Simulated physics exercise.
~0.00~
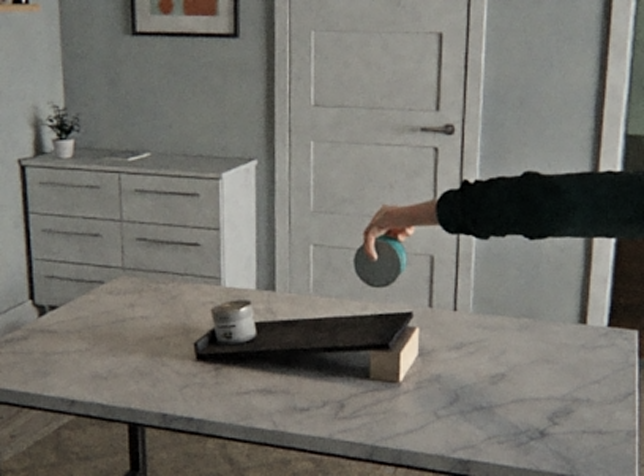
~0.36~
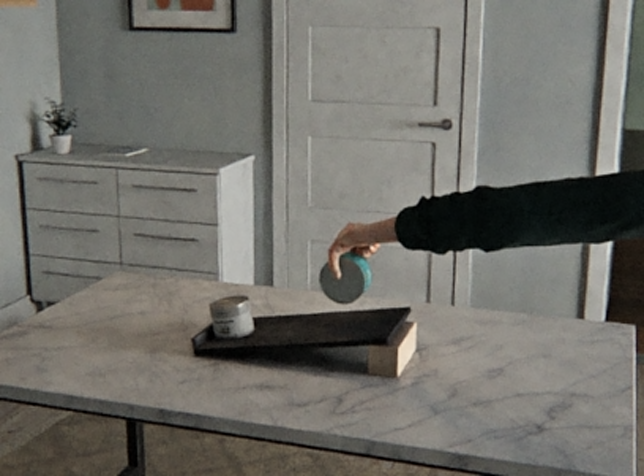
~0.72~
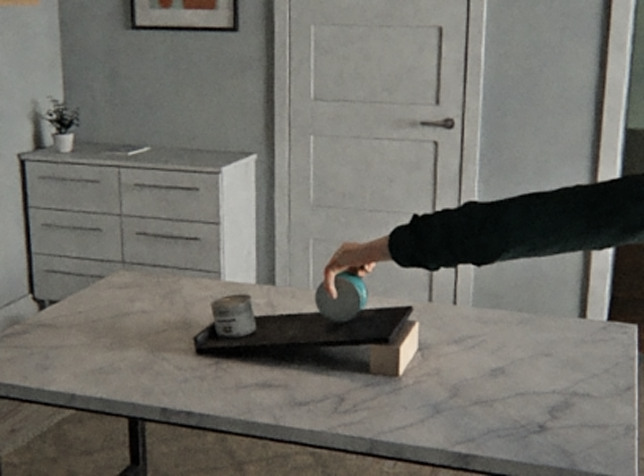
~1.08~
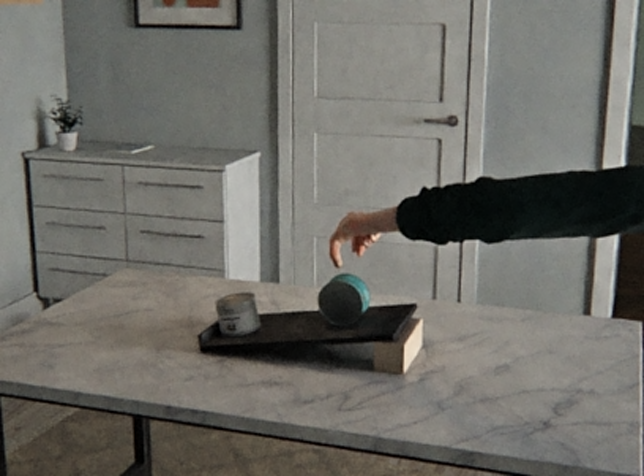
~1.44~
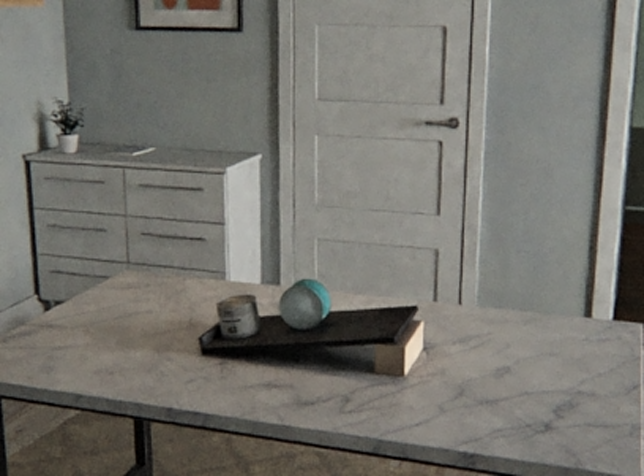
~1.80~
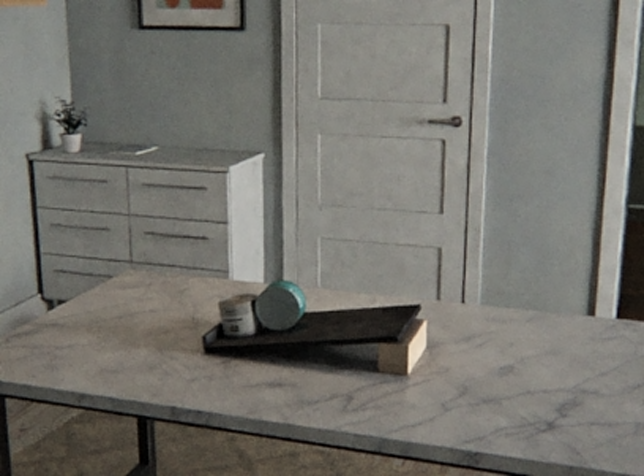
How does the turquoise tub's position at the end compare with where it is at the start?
At the start the turquoise tub is held in the hand above the raised right end of the board, and at the end it rests lower and farther left on the board, beside the white tub.
